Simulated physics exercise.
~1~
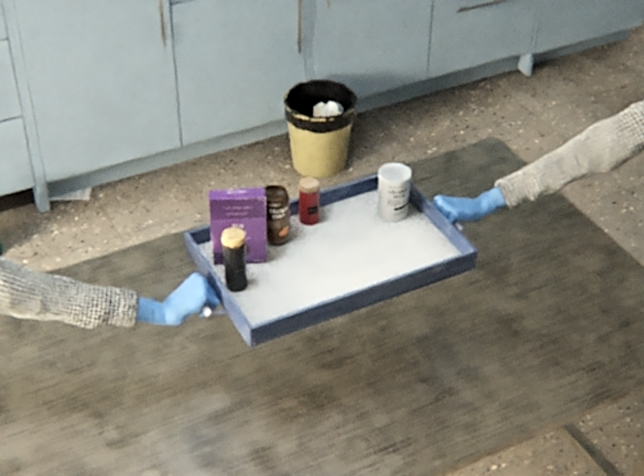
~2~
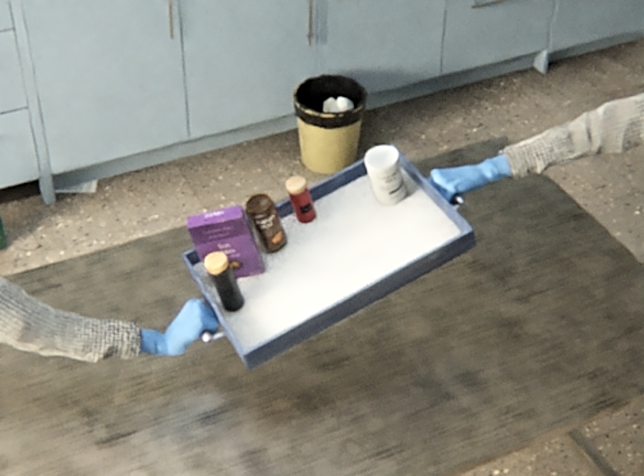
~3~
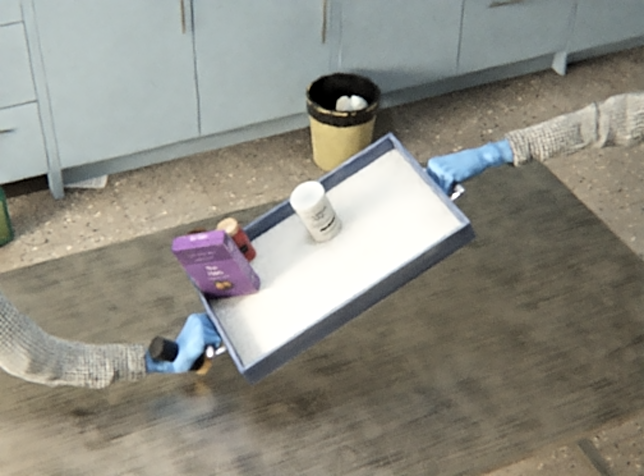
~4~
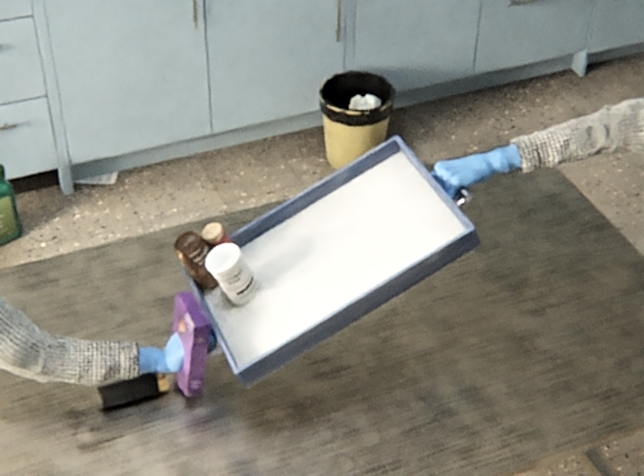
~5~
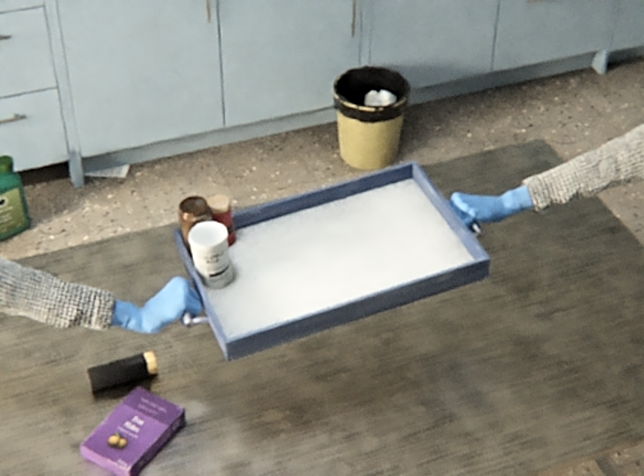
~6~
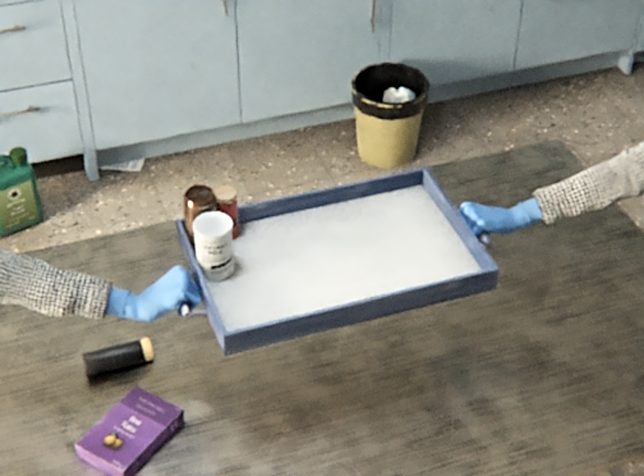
The clip shows two gloved hands tipping a tray of containers down to the left, so the items slide that way and a black shaker, then a purple packet, fall onto the table; the tray levels with the white tin, red shaker and brown can upright at its left end.
